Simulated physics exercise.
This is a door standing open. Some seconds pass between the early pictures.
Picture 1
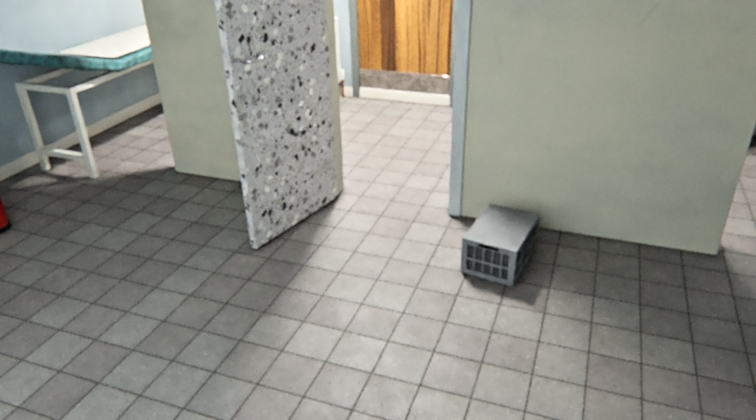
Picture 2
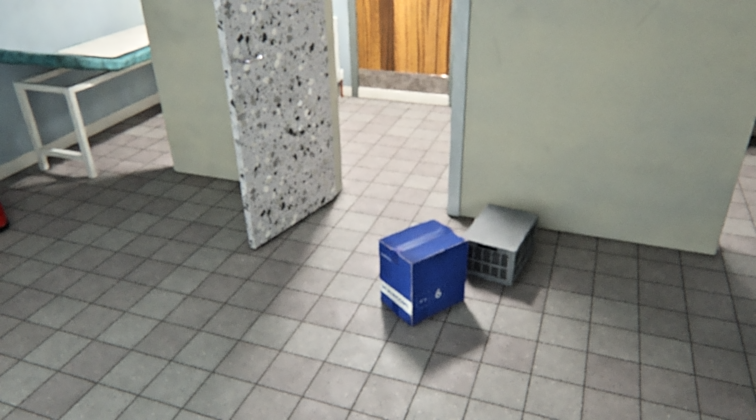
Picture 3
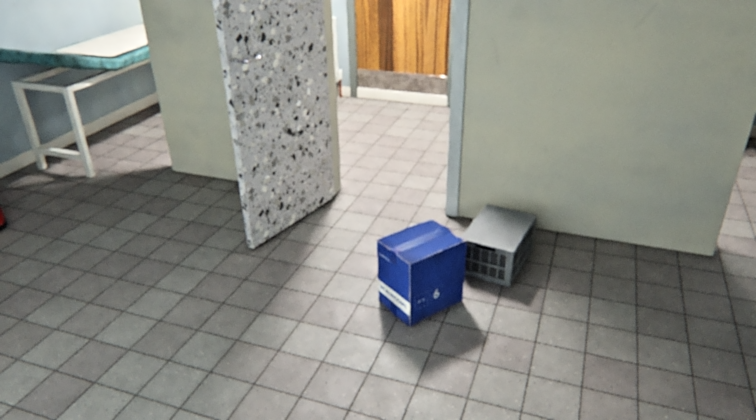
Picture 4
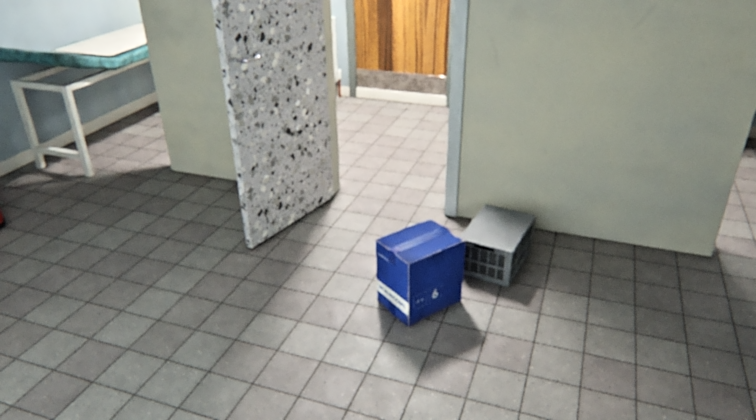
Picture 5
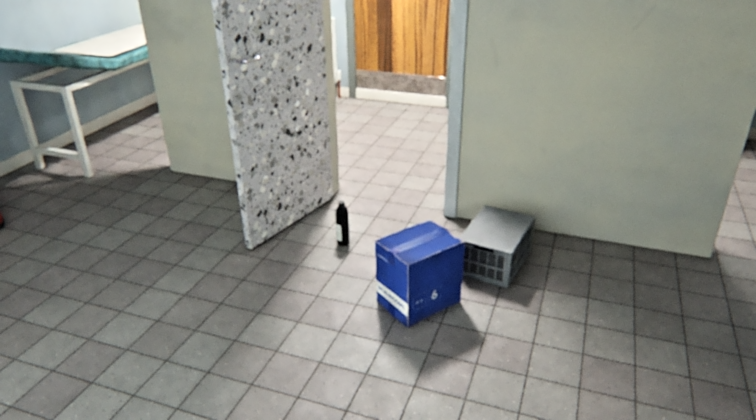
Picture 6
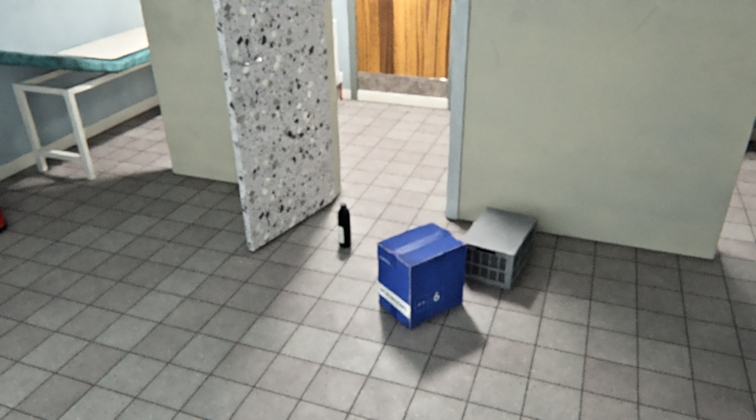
A door stands open and still as a blue box, then a black bottle, appears.
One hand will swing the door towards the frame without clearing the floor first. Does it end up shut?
The door shuts.
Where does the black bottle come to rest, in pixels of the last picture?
Near (446, 192).
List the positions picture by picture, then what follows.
In the first picture, door wide open and still; grey crate (501, 243).
In the second picture, door wide open and still; grey crate (499, 243); blue box (423, 271).
In the third picture, door wide open and still; grey crate (498, 244); blue box (421, 271).
In the fourth picture, door wide open and still; grey crate (496, 244); blue box (420, 271).
In the fifth picture, door wide open and still; grey crate (496, 245); blue box (419, 272).
In the sixth picture, door wide open and still; black bottle (344, 225); grey crate (498, 246).
Then, 1.00 s after the last picture, door at 64°.
Then, 1.50 s after the last picture, door at 33°; black bottle slid well along near (398, 216).
Then, 1.80 s after the last picture, door at 14°; black bottle slid well along near (423, 204).
Then, 2.20 s after the last picture, door at 0°; black bottle tipped 26° from how it was near (442, 187).
At rest, door at 0°; tipped over on the floor, black bottle; the other 2 in place. Seen from the same camera at the end, black bottle near (446, 192).
